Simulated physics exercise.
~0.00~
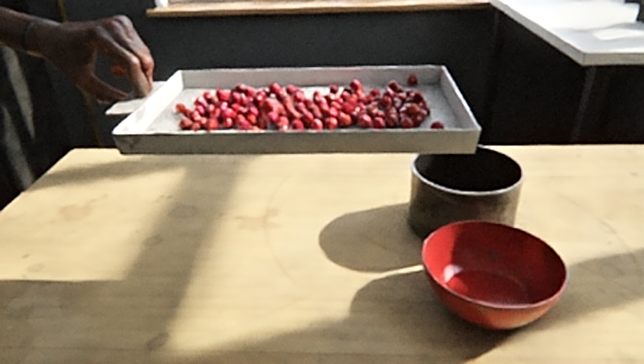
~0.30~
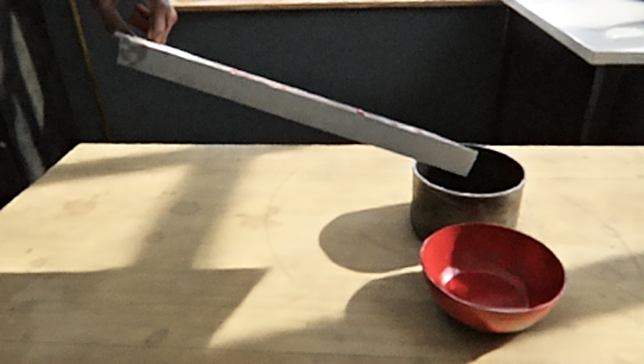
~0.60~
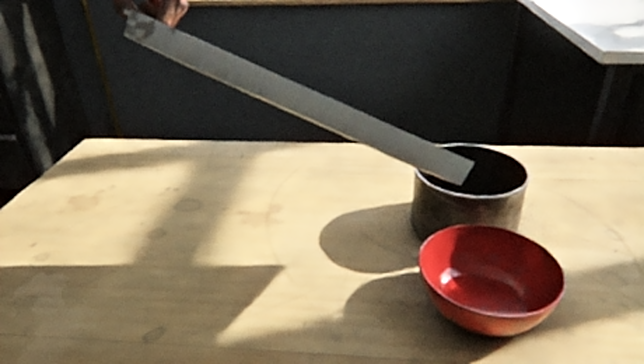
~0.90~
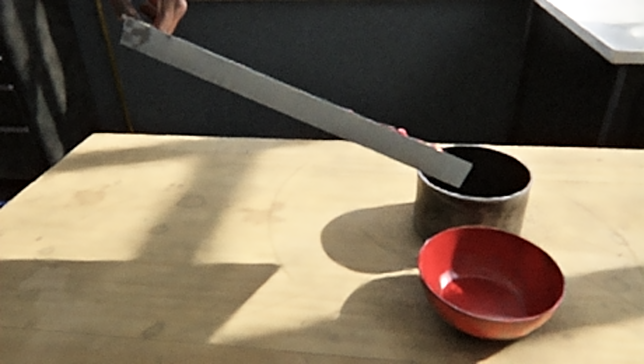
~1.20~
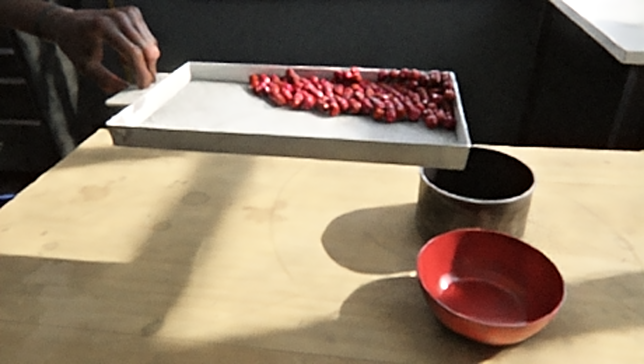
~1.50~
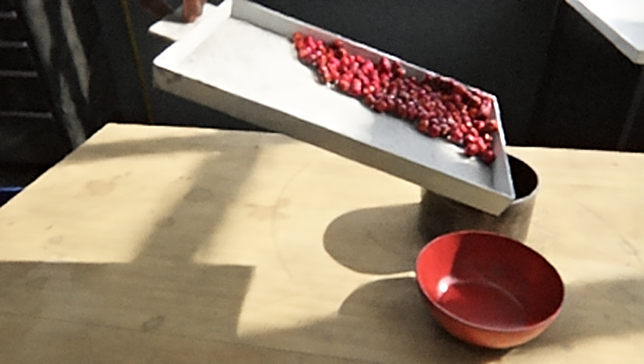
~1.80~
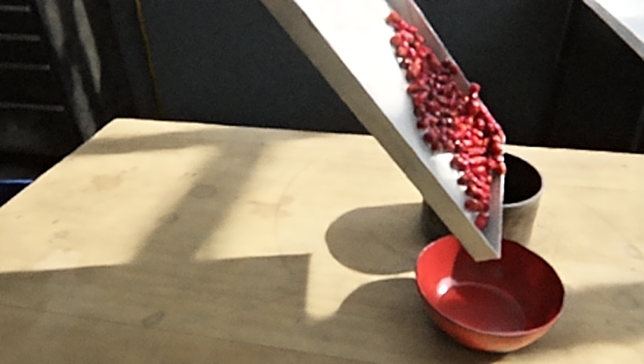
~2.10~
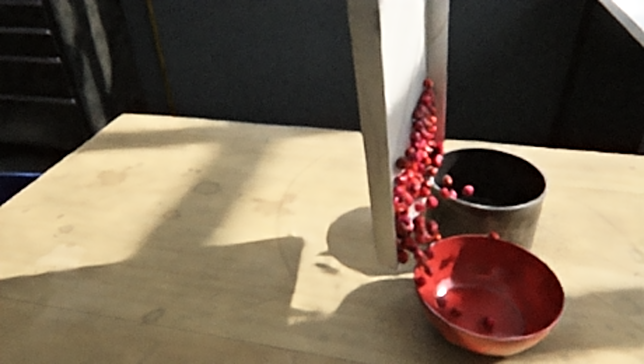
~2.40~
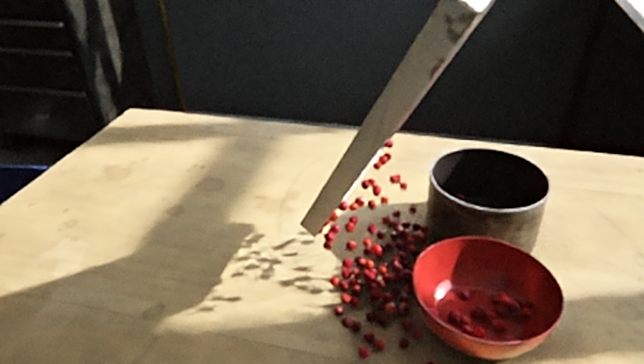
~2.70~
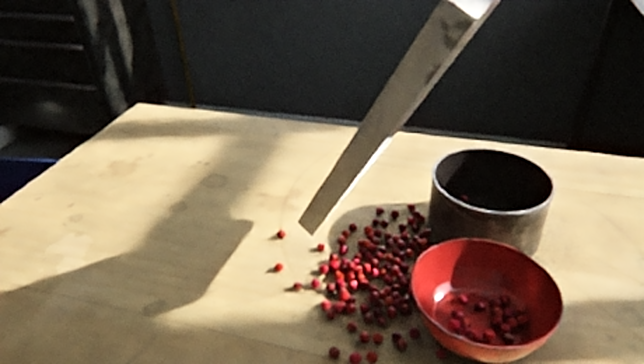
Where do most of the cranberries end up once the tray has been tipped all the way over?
Most of them end up loose on the table, outside both containers. Only a small share lands in the red bowl, and the black pot does not get a large share either.
At the start, a hand holds a shallow pale tray of red cranberries level above a wooden table, with a black pot and a red bowl standing near its right end. The tray tilts down to the right, pauses with the berries still aboard, and then comes back level. It tilts to the right again, much more steeply, and the berries slide down in a crowd. As it swings past upright, they pour off, some dropping into the red bowl and many more scattering across the table. At the end the tray hangs steeply tipped, with most of the berries lying loose beside the bowl and pot.
